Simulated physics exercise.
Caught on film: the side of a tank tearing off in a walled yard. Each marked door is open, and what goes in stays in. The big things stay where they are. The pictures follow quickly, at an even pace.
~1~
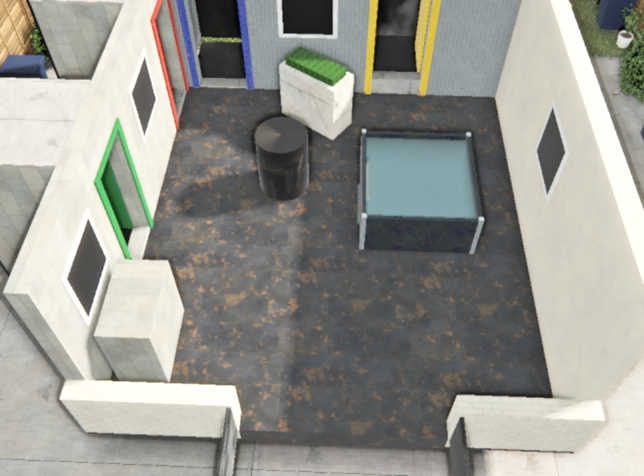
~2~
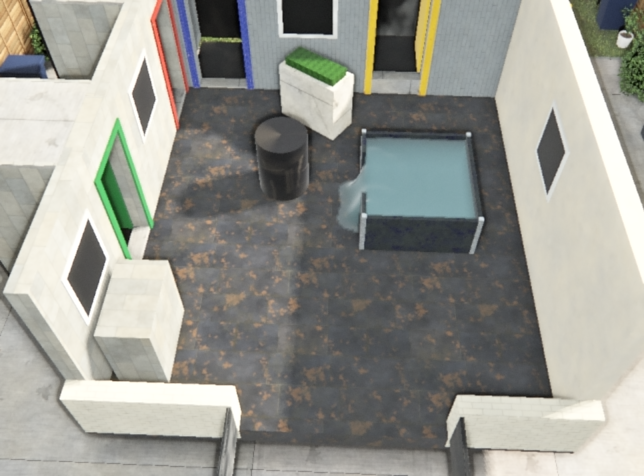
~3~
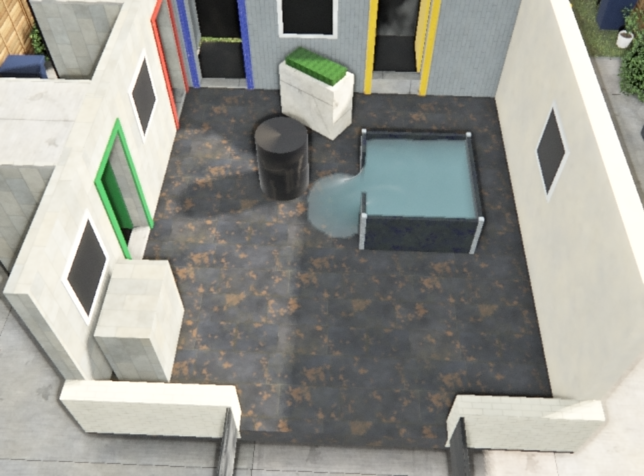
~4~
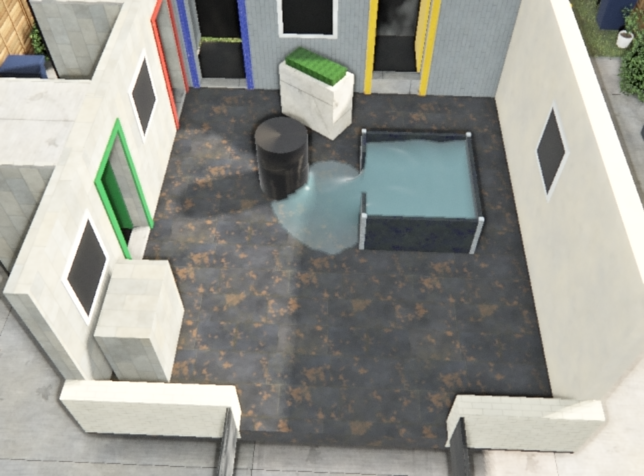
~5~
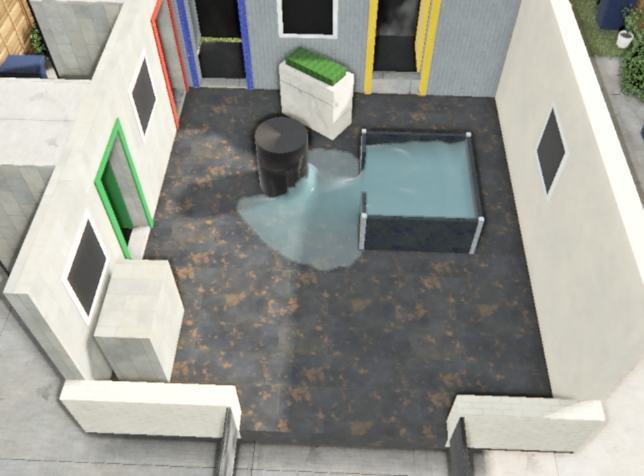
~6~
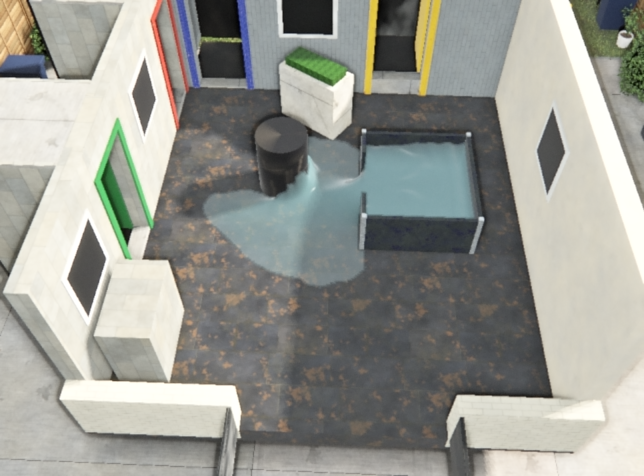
Water pours from the left side of a square tank and spreads leftward around a black barrel.
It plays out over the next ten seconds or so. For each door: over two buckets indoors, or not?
The red door admits no more than that; the blue door lets in a lot; the green door lets in a lot; the yellow door admits no more than that.
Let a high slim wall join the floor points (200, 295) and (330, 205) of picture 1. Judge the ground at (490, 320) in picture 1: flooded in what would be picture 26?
Verdict: Dry.
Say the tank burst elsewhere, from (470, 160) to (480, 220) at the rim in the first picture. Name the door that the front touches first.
That is the yellow-painted one.
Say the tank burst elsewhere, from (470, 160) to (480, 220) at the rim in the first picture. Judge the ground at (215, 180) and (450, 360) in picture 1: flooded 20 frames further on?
In that order: No water, awash.
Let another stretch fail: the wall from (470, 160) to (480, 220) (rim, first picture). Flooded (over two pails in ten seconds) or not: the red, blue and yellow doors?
In short: Red door keeps below it, blue door takes less, yellow door lets less in.
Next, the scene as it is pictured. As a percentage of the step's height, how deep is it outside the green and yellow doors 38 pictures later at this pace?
Near 120 and 10 in a hundred.
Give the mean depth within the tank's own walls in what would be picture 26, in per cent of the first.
Near 38 in a hundred.
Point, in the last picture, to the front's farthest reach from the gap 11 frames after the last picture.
I would point to (105, 405).
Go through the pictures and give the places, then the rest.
In the first frame, the tank at (418, 177) is whole and still.
In the second frame, the front is at (349, 226), out from the gap at (364, 193).
In the third frame, water pours out at (364, 195) and has run to (315, 219).
In the fourth frame, water pours out at (364, 195) and has run to (278, 209).
In the fifth frame, the front is at (243, 211), out from the gap at (364, 195).
In the sixth frame, water pours out at (364, 195) and has run to (210, 209).
A moment on, water covers 25 % of the floor; the red door not reached, the blue door not reached, the green door under two buckets in, the yellow door not reached.
Next, water covers 40 % of the floor; the red door not reached, the blue door wet at the sill, nothing in, the green door over two buckets in, the yellow door wet at the sill, nothing in.
Then, water covers 55 % of the floor; the red door under two buckets in, the blue door under two buckets in, the green door far over two buckets in, the yellow door wet at the sill, nothing in.
Later, water covers 75 % of the floor; the red door under two buckets in, the blue door over two buckets in, the green door far over two buckets in, the yellow door wet at the sill, nothing in.
In the end, water covers 90 % of the floor; the red door under two buckets in, the blue door over two buckets in, the green door far over two buckets in, the yellow door wet at the sill, nothing in.
